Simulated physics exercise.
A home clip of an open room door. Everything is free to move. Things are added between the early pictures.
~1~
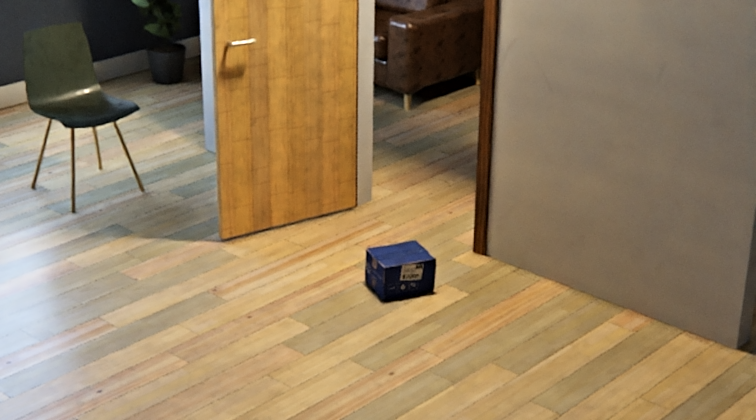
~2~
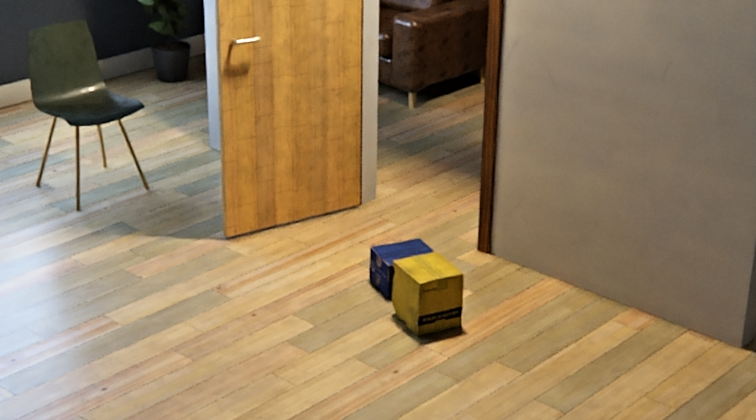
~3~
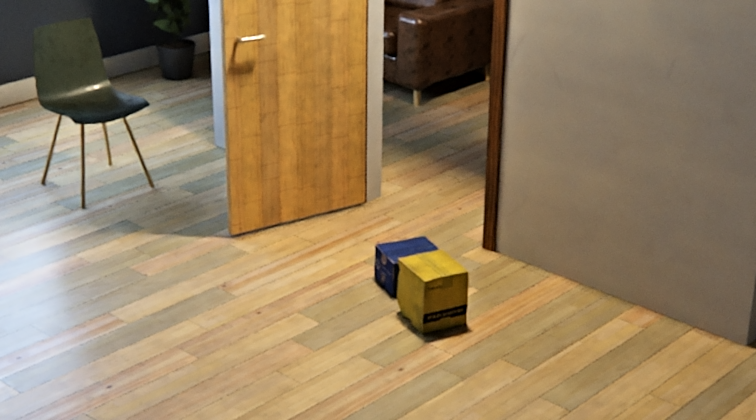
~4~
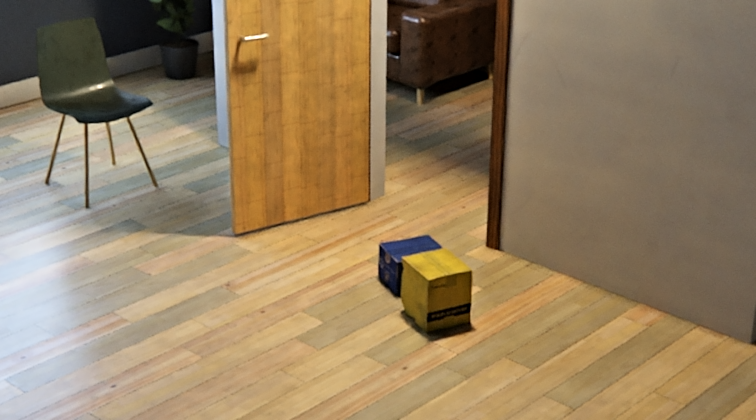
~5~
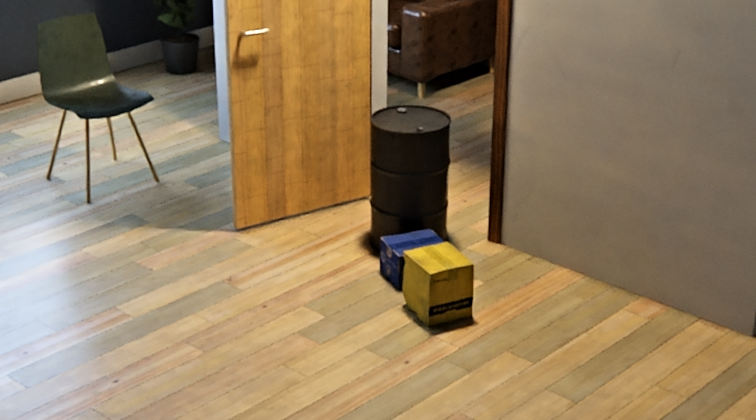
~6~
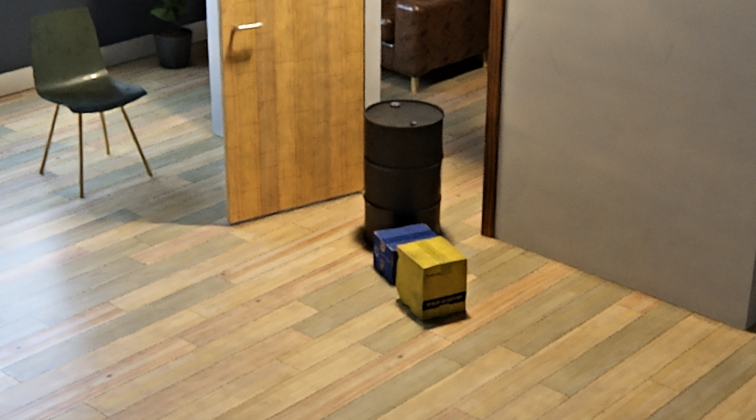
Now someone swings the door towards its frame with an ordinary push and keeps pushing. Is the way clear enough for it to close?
As it turns out, it jams.
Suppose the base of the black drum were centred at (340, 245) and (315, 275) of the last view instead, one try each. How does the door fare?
In the first case it is blocked; in the second case it reaches the frame.
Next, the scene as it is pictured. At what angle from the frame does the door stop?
Some 45° open.
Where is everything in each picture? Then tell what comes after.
In the first picture, door wide open and still.
In the second picture, door wide open and still; yellow box (427, 293); blue parcel (405, 268).
In the third picture, door wide open and still; yellow box (432, 291); blue parcel (409, 266).
In the fourth picture, door wide open and still; yellow box (436, 290); blue parcel (413, 264).
In the fifth picture, door wide open and still; yellow box (438, 284); blue parcel (415, 258).
In the sixth picture, door wide open and still; black drum (403, 175); yellow box (431, 278).
Then, 0.60 s on from there, door 94° open.
Then, 1.00 s on from there, door 80° open.
Then, 1.30 s on from there, door 67° open.
Then, 1.60 s on from there, door 53° open.
In the end, door 47° open; all 3 unmoved. At the end, from the last picture's camera, black drum near (405, 175).
